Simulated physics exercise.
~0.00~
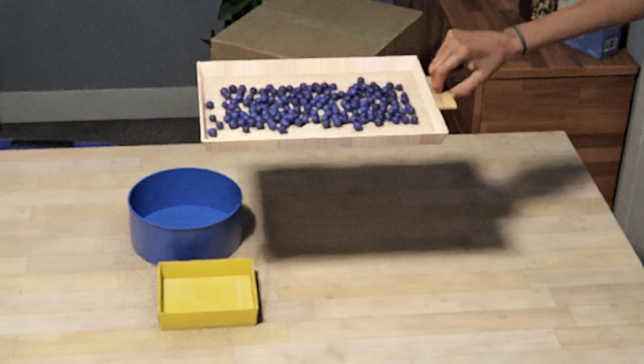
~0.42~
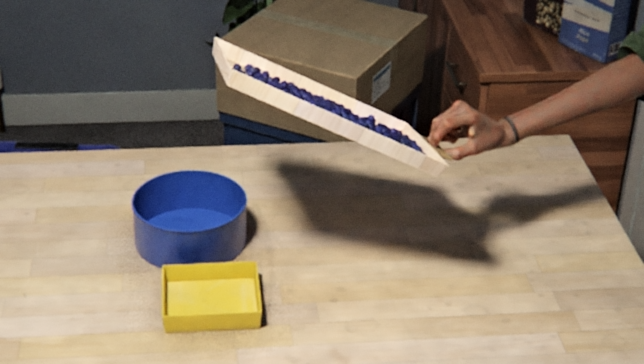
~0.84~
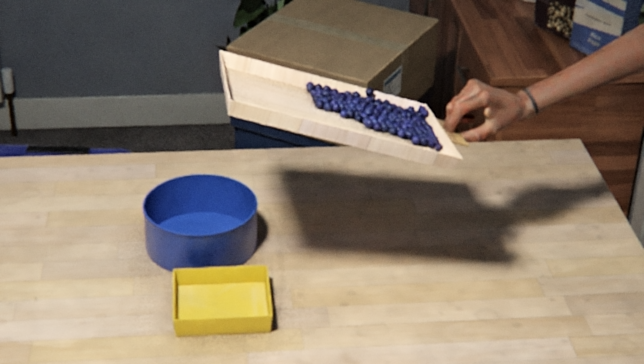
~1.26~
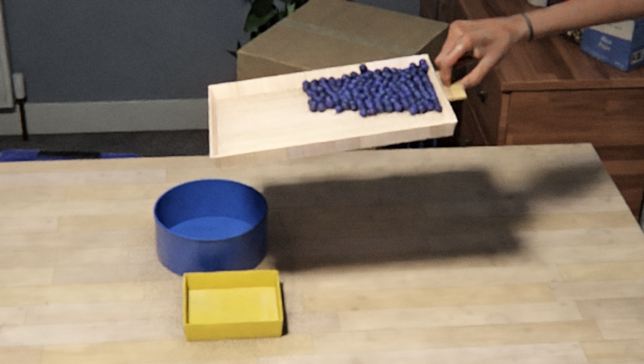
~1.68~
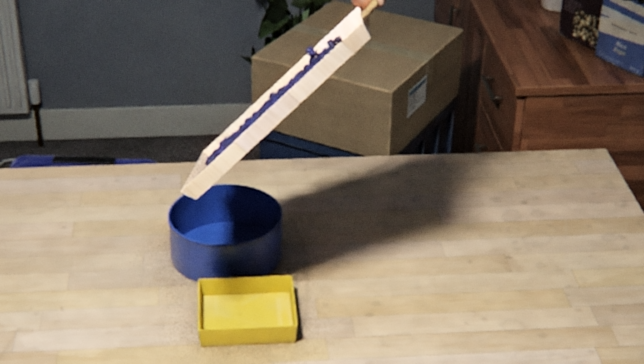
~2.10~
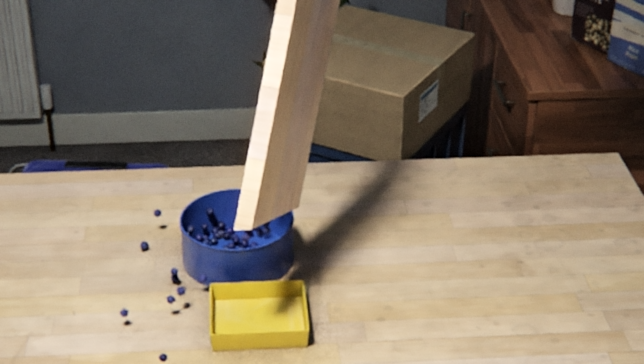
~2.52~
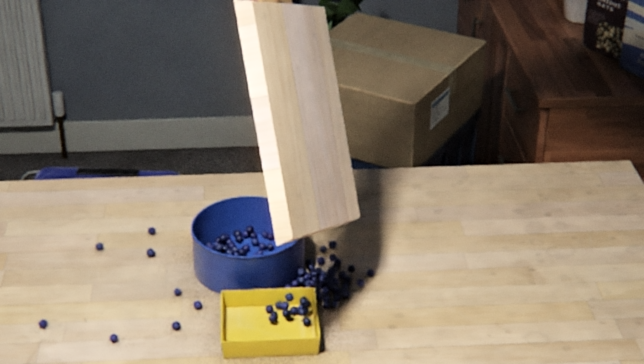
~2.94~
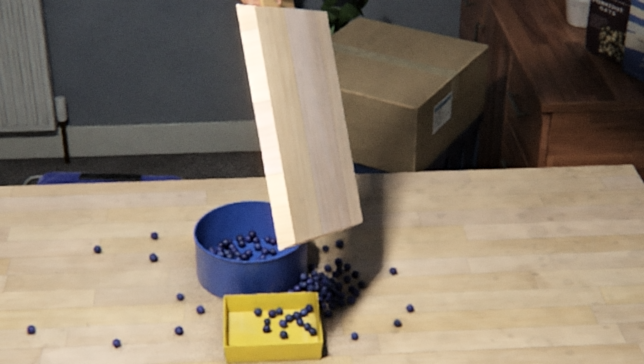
Above a wooden table, a hand tips blueberries from a tray, scattering some outside two containers.
